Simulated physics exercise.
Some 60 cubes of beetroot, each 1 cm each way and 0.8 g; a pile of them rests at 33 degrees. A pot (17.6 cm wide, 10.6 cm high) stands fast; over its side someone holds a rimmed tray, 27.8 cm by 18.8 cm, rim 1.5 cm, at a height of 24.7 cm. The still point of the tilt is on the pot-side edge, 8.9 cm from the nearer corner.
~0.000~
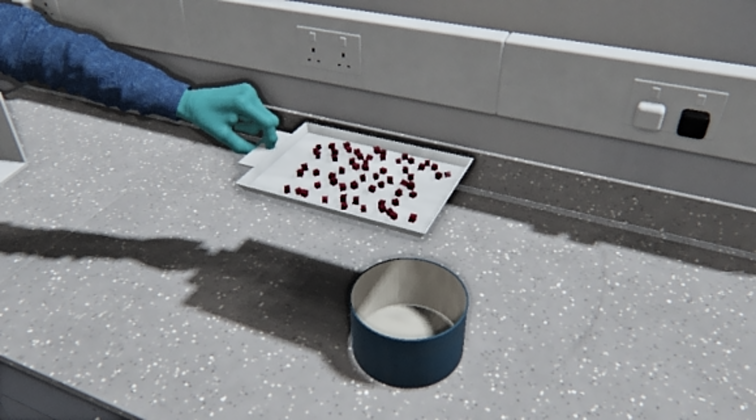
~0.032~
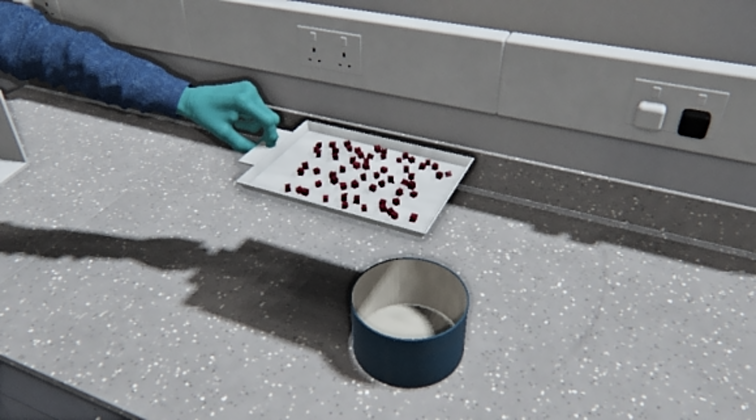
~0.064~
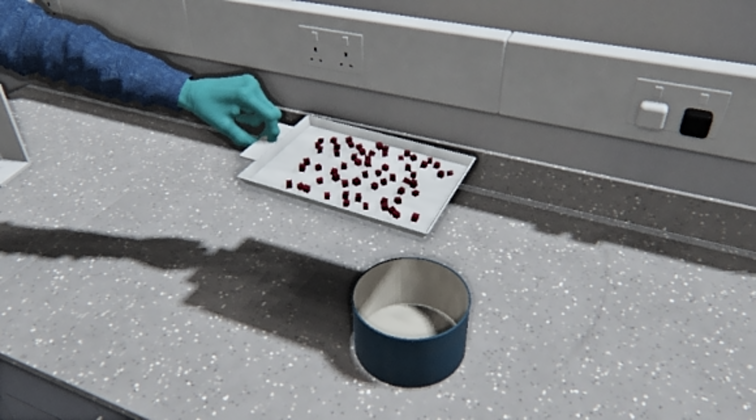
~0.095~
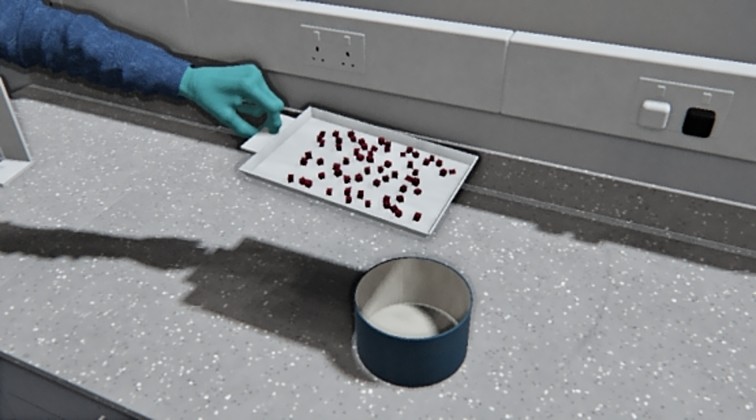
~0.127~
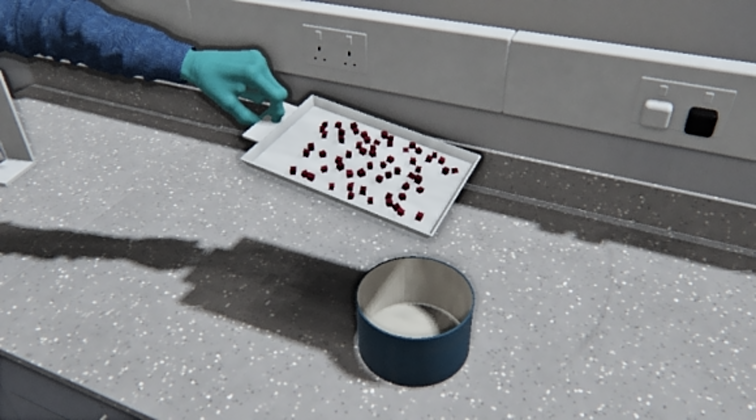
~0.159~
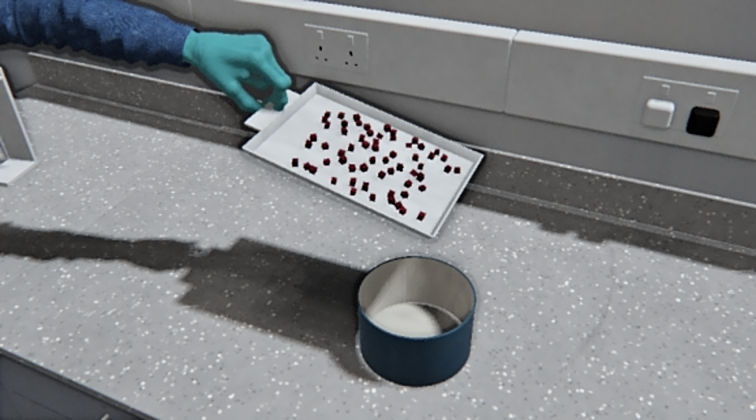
A gloved hand slowly tilts a white tray of small dark red cubes above a counter.
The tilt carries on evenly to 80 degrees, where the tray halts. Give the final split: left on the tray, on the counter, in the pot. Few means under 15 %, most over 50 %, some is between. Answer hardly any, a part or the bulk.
Tray: Hardly any, counter: The bulk, pot: A part.
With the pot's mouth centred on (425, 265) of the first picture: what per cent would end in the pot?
Some 5 per cent.
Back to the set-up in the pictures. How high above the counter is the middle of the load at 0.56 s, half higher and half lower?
Some 26 cm.
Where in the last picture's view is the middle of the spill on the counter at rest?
At about (548, 394).
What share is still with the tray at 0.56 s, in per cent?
About 95 per cent.
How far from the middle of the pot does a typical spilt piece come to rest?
Some 22 cm.
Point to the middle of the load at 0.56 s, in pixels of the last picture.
Around (445, 196).
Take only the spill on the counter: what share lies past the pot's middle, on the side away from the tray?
About 100 per cent.
Then, at 0.40 s, tilt 48 degrees; the tray holds 100 %, the pot 0 %.
After 0.56 s, tilt 70 degrees; the tray holds 95 %, the pot 0 %.
After 0.84 s, tilt 80 degrees; the tray holds 0 %, the pot 30 %.
At rest (2.1 s), tray 0 %, counter 65 %, pot 35 %.
